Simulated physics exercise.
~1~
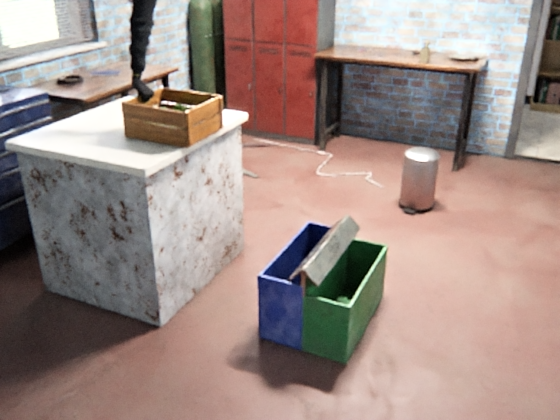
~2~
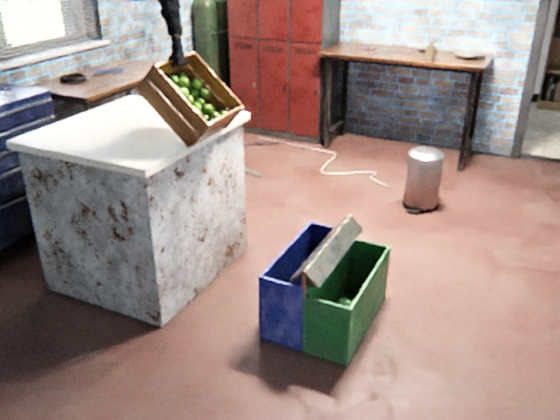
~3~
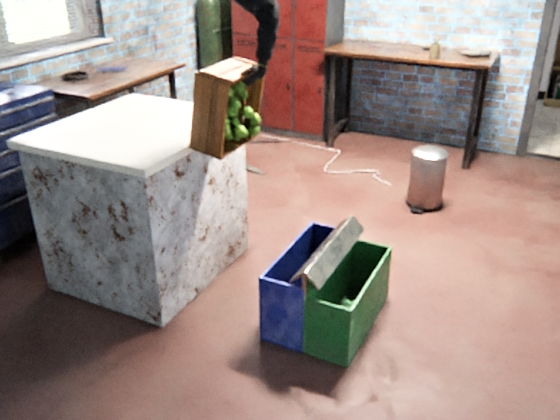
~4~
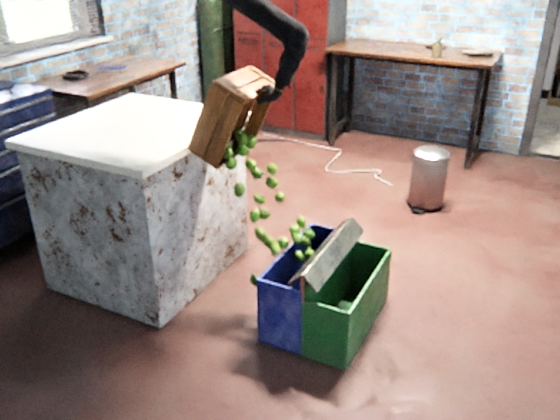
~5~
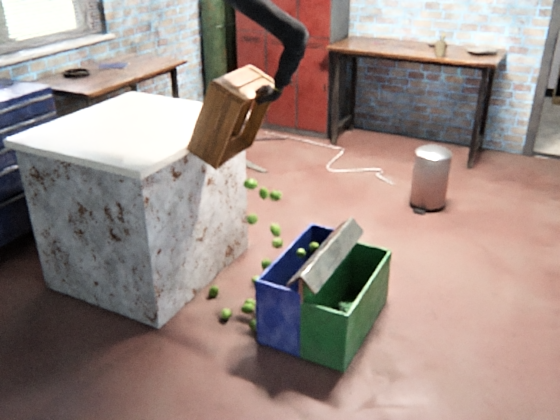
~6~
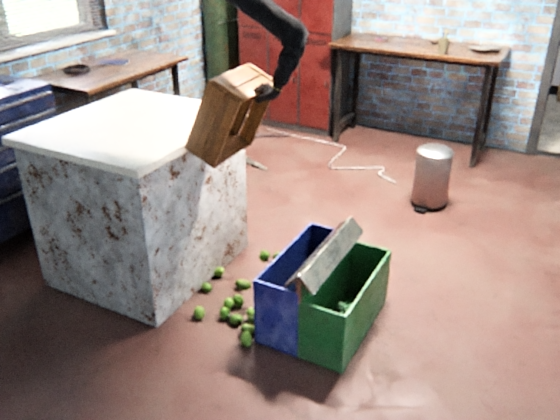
A wooden crate of green limes sits on a pale, stained block at the left of a brick-walled room with a reddish floor, seen from above at an angle. A blue bin and a green bin stand joined on the floor to the right, with a grey ridge over their shared wall, near red lockers and a metal can. A dark mechanical arm lifts the crate and tips it over the block's edge. Limes tumble out towards the blue bin, some dropping inside. Many others land short and settle on the floor beside it, while the arm holds the crate tilted.
